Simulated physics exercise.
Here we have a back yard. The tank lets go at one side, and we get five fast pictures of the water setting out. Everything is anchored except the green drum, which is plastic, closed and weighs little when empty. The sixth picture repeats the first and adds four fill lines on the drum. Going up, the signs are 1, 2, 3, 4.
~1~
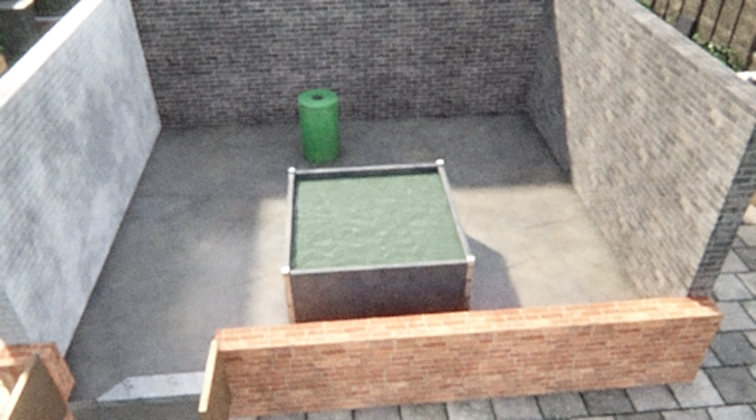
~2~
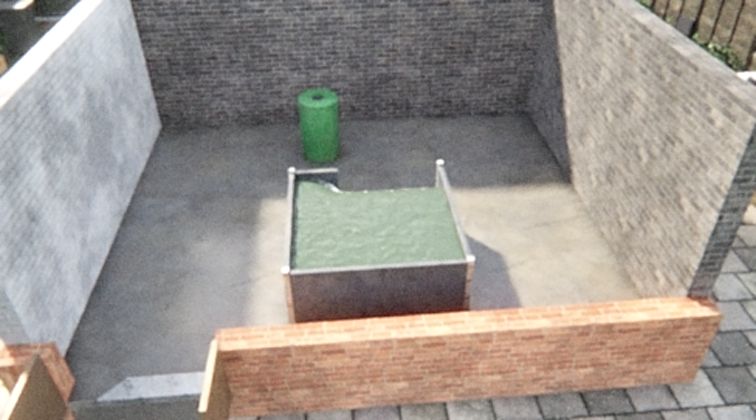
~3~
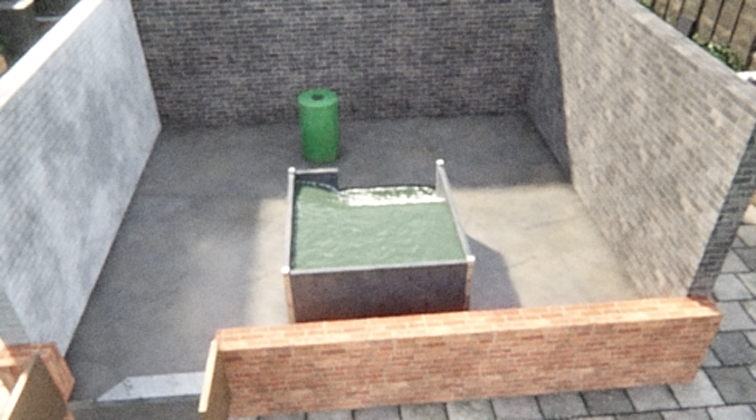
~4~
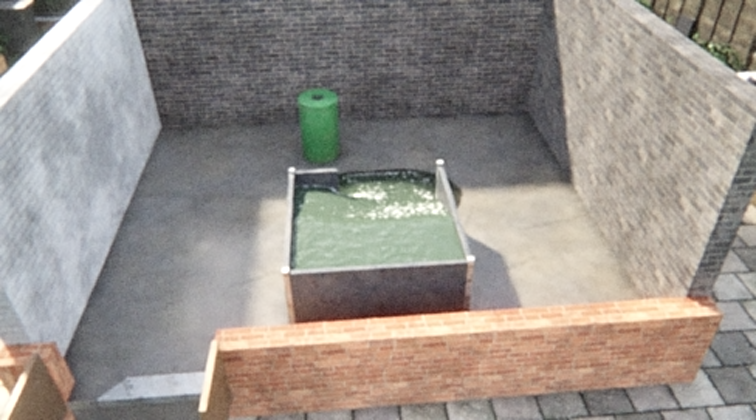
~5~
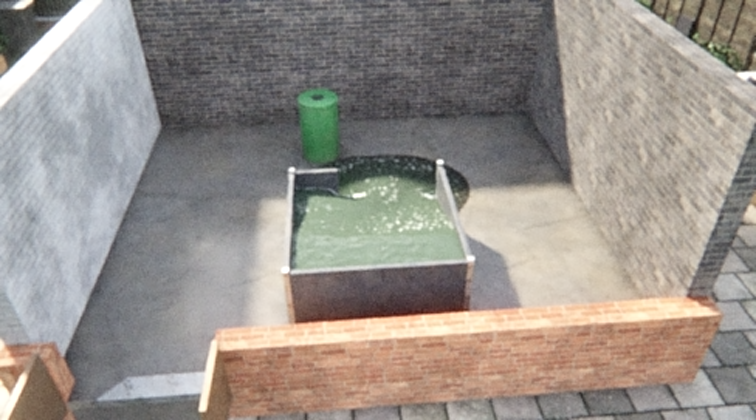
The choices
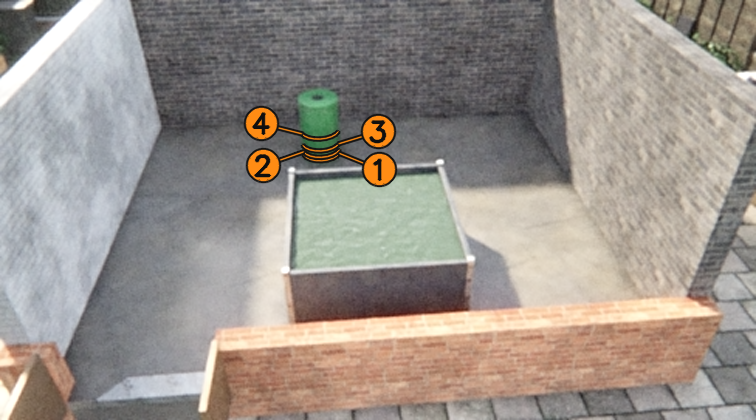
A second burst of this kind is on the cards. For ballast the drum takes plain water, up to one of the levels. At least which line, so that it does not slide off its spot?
Use mark 4.
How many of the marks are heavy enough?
One.
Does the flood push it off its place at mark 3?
Yes, it does.
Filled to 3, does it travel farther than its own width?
No.
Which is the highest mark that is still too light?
That would be 3.
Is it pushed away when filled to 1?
Yes, that goes wrong.
On the marked copy, 1 at (321, 160); 2 at (321, 157); 3 at (321, 150); 4 at (320, 139); from the bottom up 1, 2, 3, 4.
For mark 1, it is pushed about 7 times its own width away.
For mark 2, it is pushed about 4 times its own width away.
For mark 3, it is pushed about half its own width away.
For mark 4, it does not move.
